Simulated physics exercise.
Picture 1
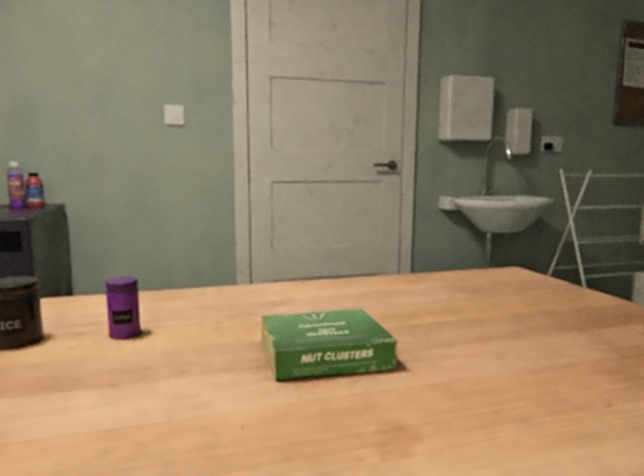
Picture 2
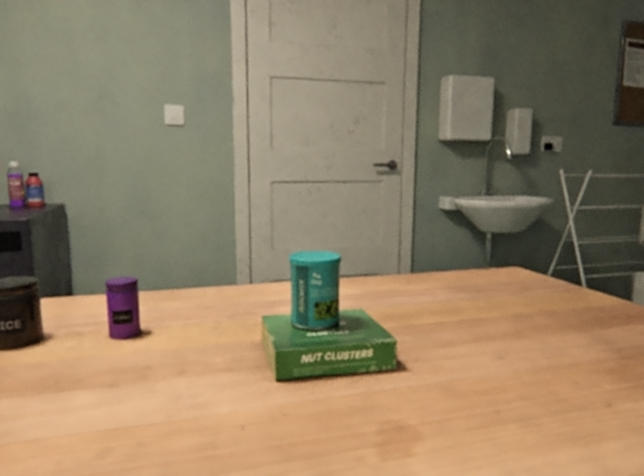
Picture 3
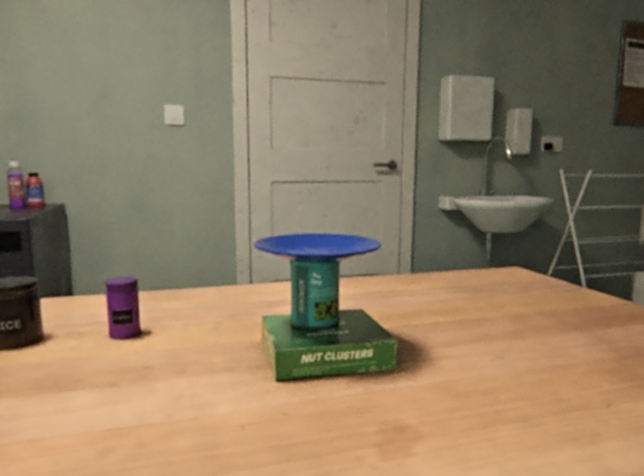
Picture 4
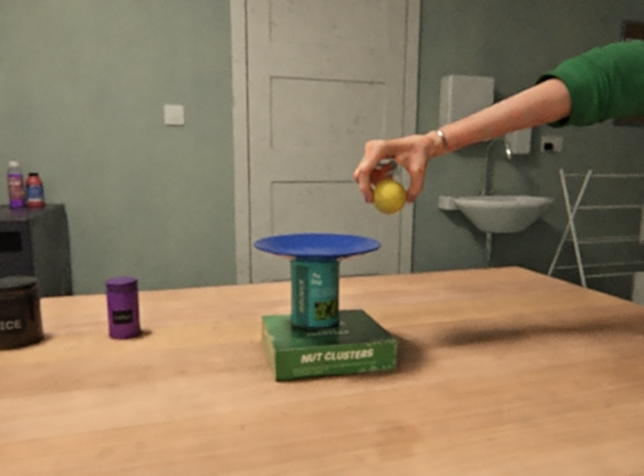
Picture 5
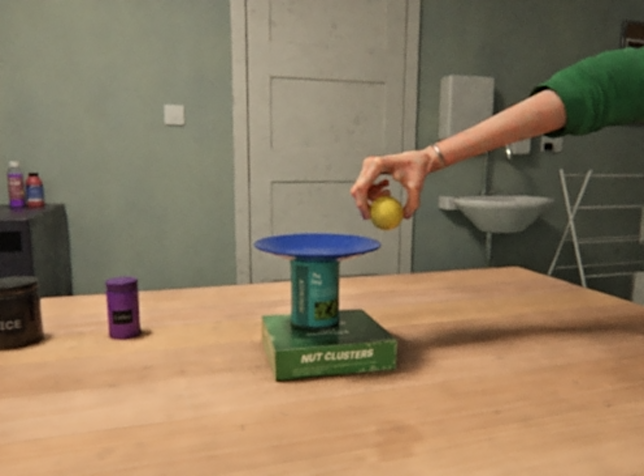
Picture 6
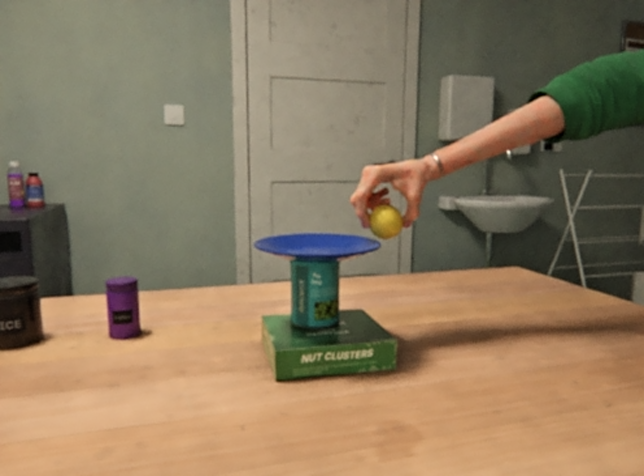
A turquoise tin and blue plate appear on a green packet; a hand lowers a lemon.
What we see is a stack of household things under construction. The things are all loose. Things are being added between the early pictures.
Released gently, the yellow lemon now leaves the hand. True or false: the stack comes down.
True.
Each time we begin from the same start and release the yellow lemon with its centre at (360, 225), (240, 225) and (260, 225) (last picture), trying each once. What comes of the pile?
The pile remains standing the first time, collapses the second time and remains standing the third time.
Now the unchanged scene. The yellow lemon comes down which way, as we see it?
Rightwards.
Then, 0.20 s past the last view, yellow lemon displaced a little near (393, 237).
Then, 0.30 s past the last view, yellow lemon now fallen.
Then, 0.40 s past the last view, things are still on the move.
Finally, fallen, yellow lemon; the other 5 still in place. Final places as the last picture's camera would see them, yellow lemon near (415, 323). The pile comes apart.
